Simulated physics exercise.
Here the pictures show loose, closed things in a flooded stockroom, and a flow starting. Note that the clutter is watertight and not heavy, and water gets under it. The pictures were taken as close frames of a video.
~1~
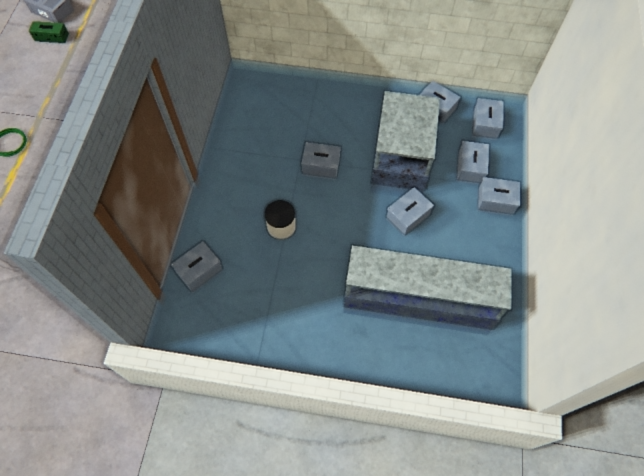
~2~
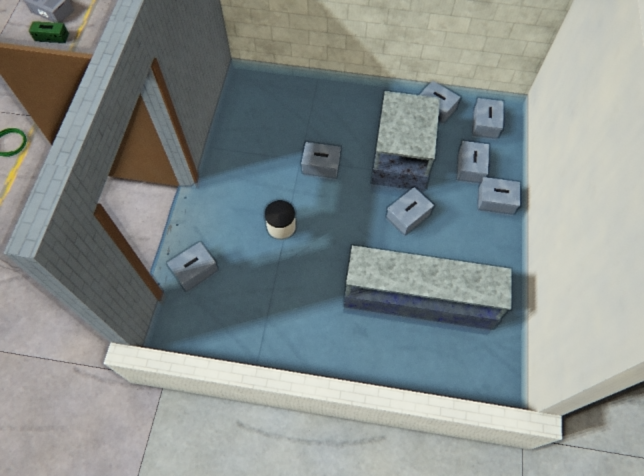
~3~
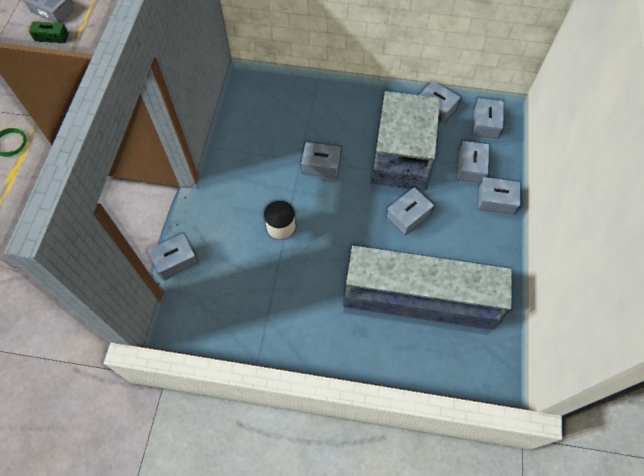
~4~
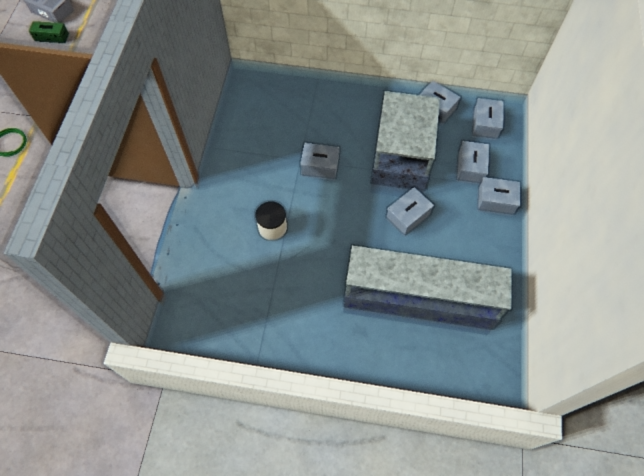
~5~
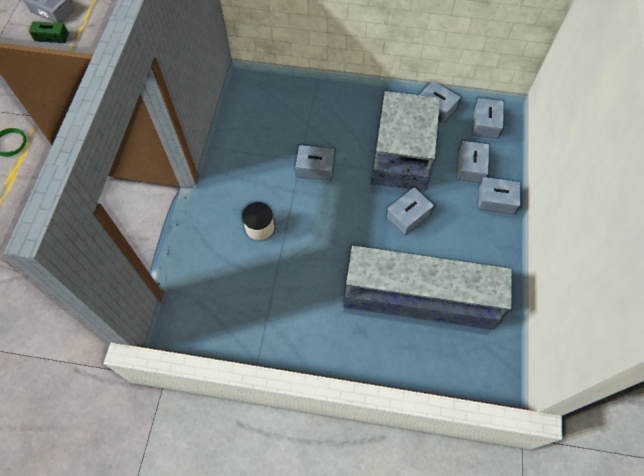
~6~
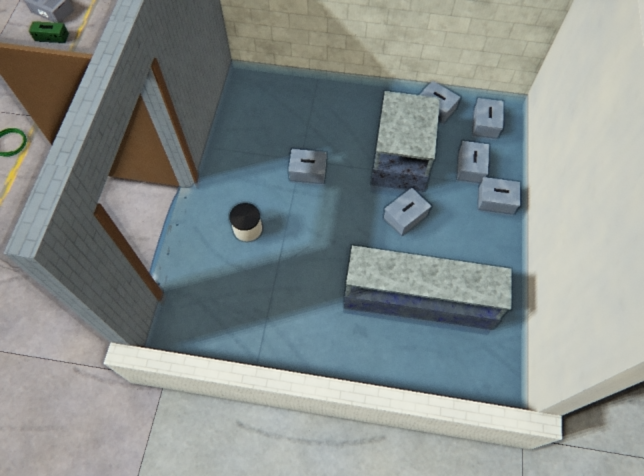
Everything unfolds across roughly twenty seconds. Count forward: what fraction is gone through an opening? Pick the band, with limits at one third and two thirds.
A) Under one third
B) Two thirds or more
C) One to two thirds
(C) One to two thirds.
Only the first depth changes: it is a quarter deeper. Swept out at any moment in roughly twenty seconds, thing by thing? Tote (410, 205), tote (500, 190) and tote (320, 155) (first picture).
Going item by item, that's exited, then still there, then exited.
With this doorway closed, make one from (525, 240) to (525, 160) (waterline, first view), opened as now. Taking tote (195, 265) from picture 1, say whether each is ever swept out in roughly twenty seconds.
My guess is that it doesn't escape.
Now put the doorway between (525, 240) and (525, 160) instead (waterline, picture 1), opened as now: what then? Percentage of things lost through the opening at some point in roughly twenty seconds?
Roughly 90 in a hundred.
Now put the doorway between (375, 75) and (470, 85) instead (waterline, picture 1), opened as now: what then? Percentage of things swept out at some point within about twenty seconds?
Roughly 90 in a hundred.
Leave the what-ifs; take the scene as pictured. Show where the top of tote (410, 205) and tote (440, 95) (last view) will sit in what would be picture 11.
Look for them at about (358, 208) and about (410, 96).
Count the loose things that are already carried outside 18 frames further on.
Tally: 3.
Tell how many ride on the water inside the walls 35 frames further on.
Tally at that point: 4.
A moment on, 2 of 8 are out; 6 afloat.
Next, 3 of 8 are out; 5 afloat.
Later, 4 of 8 are out; 4 afloat.
In the end, 4 of 8 are out; 4 afloat.
